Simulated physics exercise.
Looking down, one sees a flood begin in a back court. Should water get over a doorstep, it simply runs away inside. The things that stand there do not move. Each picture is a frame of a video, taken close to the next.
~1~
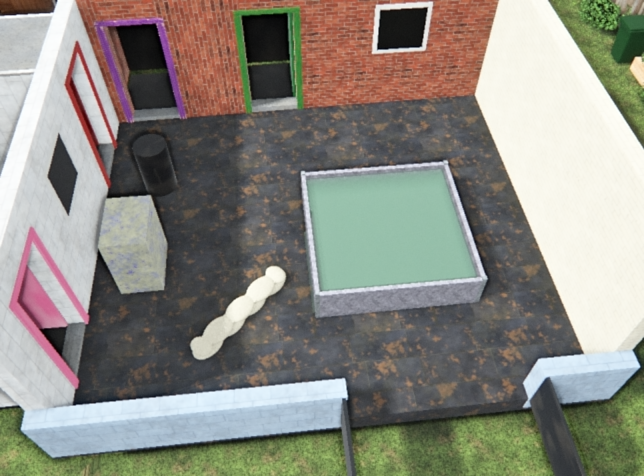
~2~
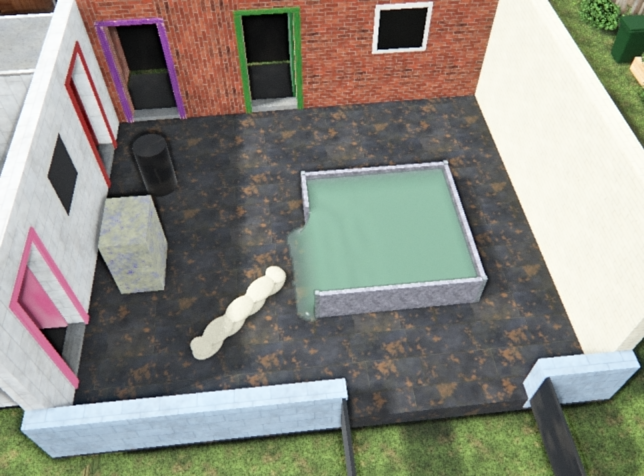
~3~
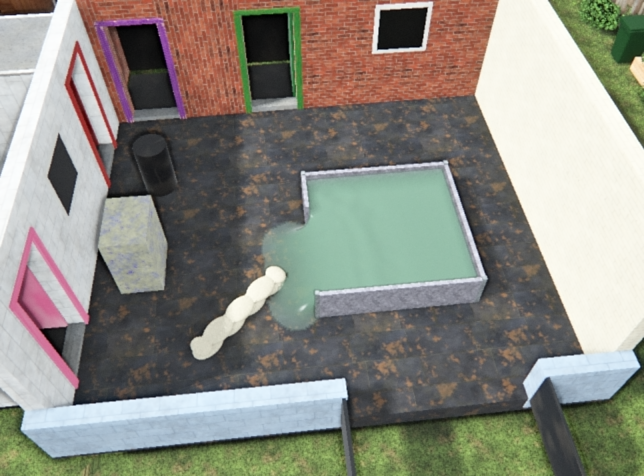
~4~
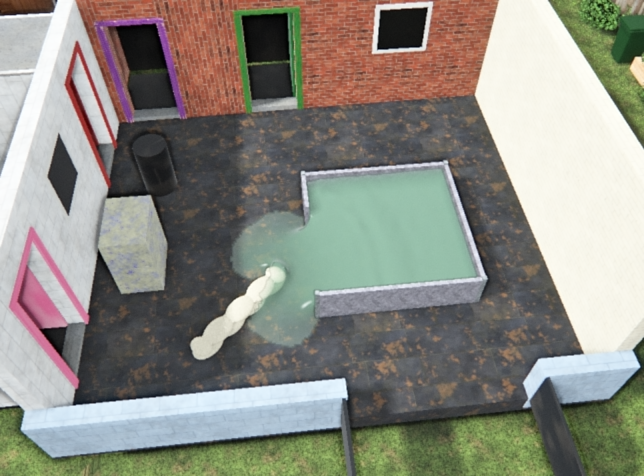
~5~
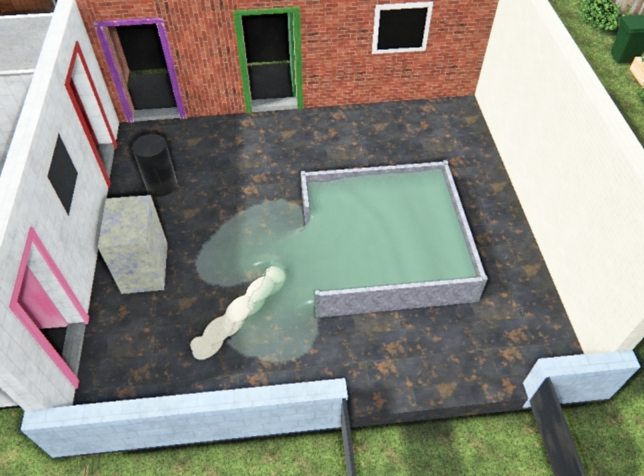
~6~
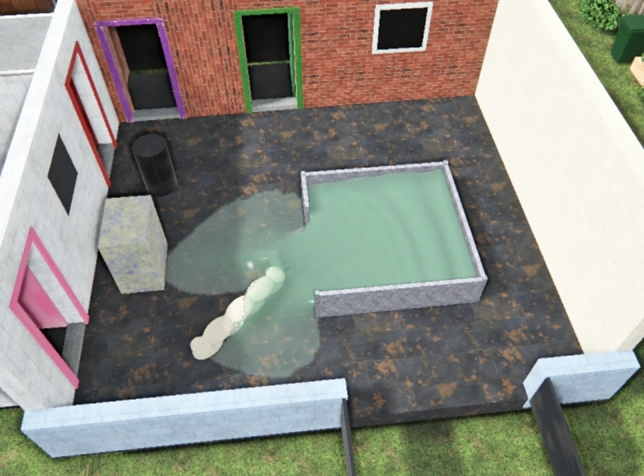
Green water pours from the left side of a tank and spreads around a twisted pale object.
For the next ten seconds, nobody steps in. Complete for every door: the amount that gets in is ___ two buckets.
Purple door: More than; red door: At most; green door: At most; pink door: More than.
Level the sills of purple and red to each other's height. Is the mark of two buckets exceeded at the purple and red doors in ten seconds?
Log - purple: Below the mark; red: Above the mark.
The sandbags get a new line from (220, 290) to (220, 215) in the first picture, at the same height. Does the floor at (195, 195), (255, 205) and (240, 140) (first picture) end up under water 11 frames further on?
As listed: Submerged, submerged, submerged.
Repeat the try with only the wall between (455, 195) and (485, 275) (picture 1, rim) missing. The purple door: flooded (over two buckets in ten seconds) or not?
The purple door door falls short.
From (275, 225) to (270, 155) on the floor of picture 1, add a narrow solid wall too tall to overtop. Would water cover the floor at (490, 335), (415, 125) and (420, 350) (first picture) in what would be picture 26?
Taking the points in order, they are high and dry, high and dry and inundated.
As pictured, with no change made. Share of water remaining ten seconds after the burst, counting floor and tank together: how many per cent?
86 % or so.
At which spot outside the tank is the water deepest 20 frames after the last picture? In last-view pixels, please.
It should be deepest at about (97, 427).
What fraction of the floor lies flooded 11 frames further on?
About 35 in a hundred.
A moment on, water covers 20 % of the floor; the purple door not reached, the red door not reached, the green door not reached, the pink door not reached.
Next, water covers 35 % of the floor; the purple door not reached, the red door wet at the sill, nothing in, the green door not reached, the pink door wet at the sill, nothing in.
Then, water covers 50 % of the floor; the purple door under two buckets in, the red door wet at the sill, nothing in, the green door not reached, the pink door over two buckets in.
Later, water covers 65 % of the floor; the purple door over two buckets in, the red door wet at the sill, nothing in, the green door wet at the sill, nothing in, the pink door far over two buckets in.
In the end, water covers 90 % of the floor; the purple door far over two buckets in, the red door wet at the sill, nothing in, the green door wet at the sill, nothing in, the pink door far over two buckets in.
